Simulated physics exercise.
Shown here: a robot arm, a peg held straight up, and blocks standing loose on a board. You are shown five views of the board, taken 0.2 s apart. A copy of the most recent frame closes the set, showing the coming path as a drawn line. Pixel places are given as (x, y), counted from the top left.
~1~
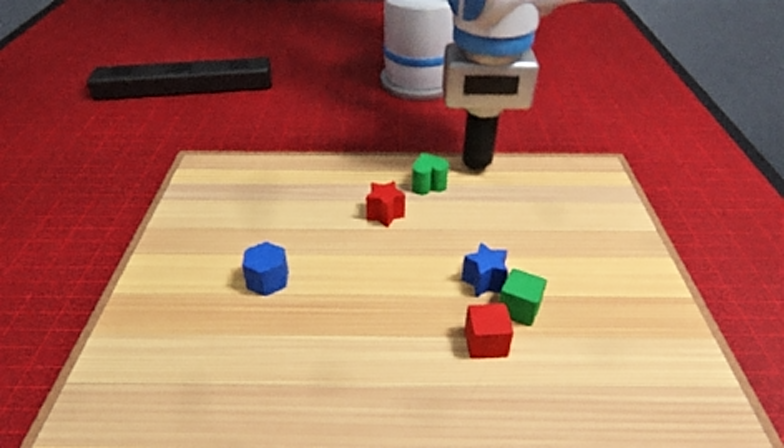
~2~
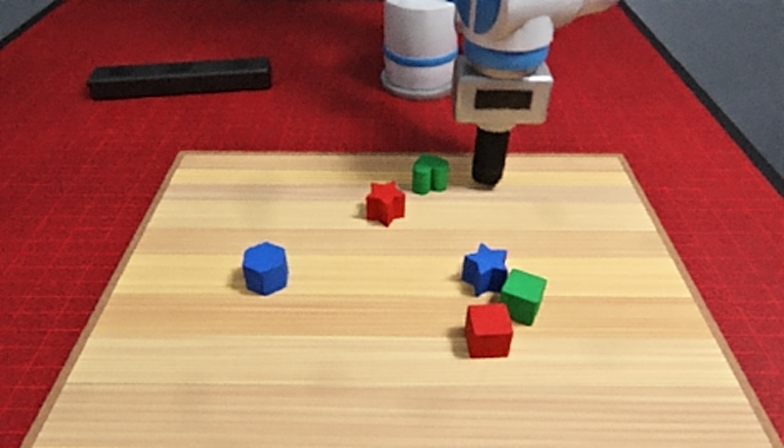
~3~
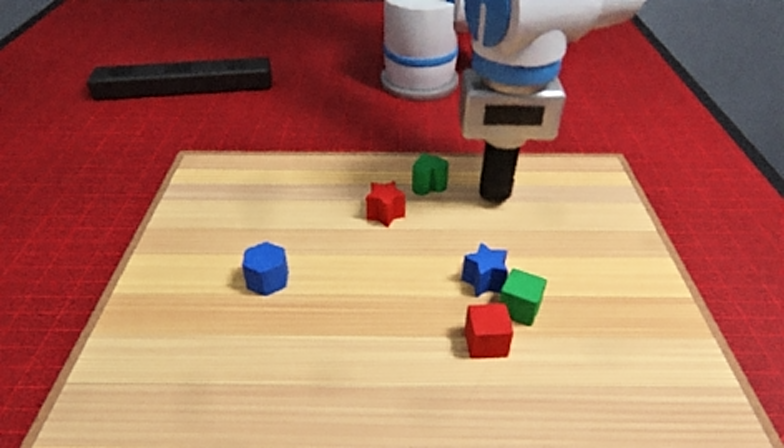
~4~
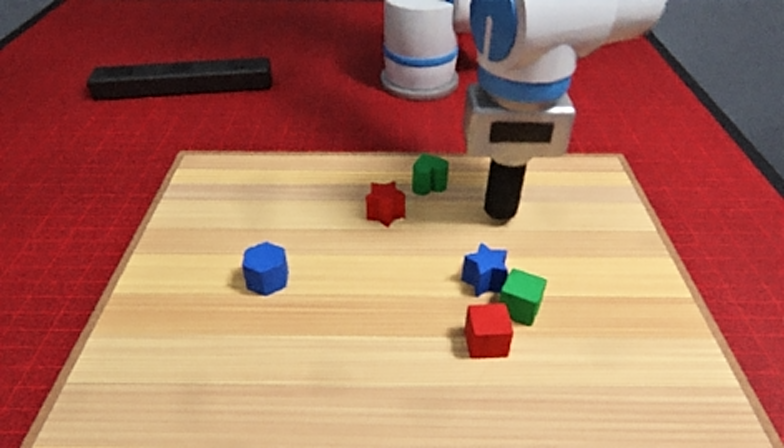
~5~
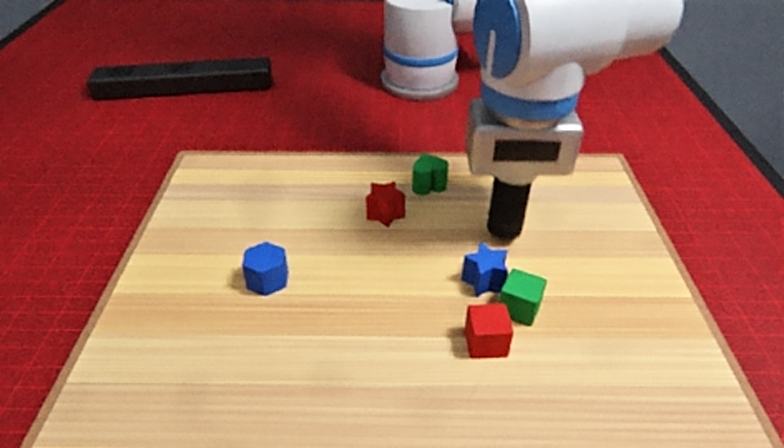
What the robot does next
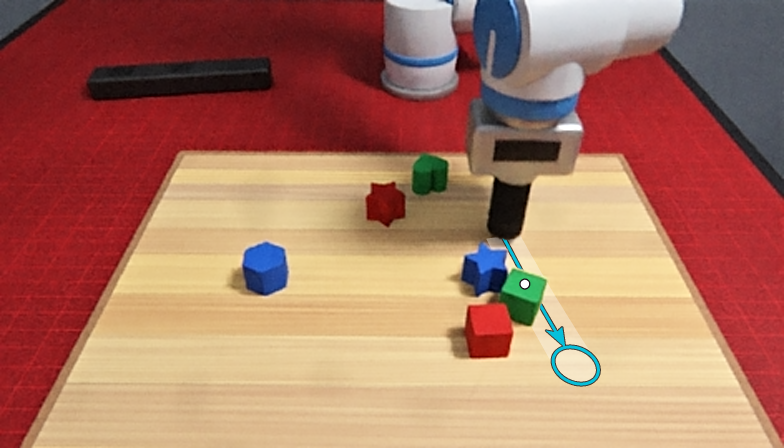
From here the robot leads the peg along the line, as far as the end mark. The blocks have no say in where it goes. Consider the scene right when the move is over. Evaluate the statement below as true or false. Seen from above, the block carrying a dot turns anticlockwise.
False - the claim does not hold.
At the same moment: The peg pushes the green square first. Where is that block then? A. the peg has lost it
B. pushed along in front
Choice A: The peg has lost it.
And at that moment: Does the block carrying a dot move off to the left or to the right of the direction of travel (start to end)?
Its shift is rightward.
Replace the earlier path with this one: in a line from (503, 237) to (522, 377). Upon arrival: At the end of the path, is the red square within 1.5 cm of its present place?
Answer: No.
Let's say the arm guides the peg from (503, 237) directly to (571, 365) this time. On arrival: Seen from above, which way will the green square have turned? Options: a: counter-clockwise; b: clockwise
My answer is option b.
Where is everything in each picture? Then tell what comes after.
In the first picture, tip of the peg (477, 162), middles of tops, blue star-shaped block (488, 257), red square (490, 318), green square (525, 284).
In the second picture, peg (487, 177), nothing pushed.
In the third picture, peg (495, 193), nothing pushed.
In the fourth picture, peg (501, 210), nothing pushed.
In the fifth picture, peg (504, 229), blue star-shaped block (488, 257), red square (490, 318), green square (525, 284).
The line goes from (503, 237) directly to (576, 365); the dot is on the green square.
On the path given first. One third of the way, peg (524, 266); nothing pushed yet.
Two thirds of the way, peg (549, 309); red square (485, 324); green square (523, 313), turned 55° clockwise.
At the end, peg (578, 357); blue star-shaped block unmoved; red square (483, 324); green square (523, 319), turned 65° clockwise.
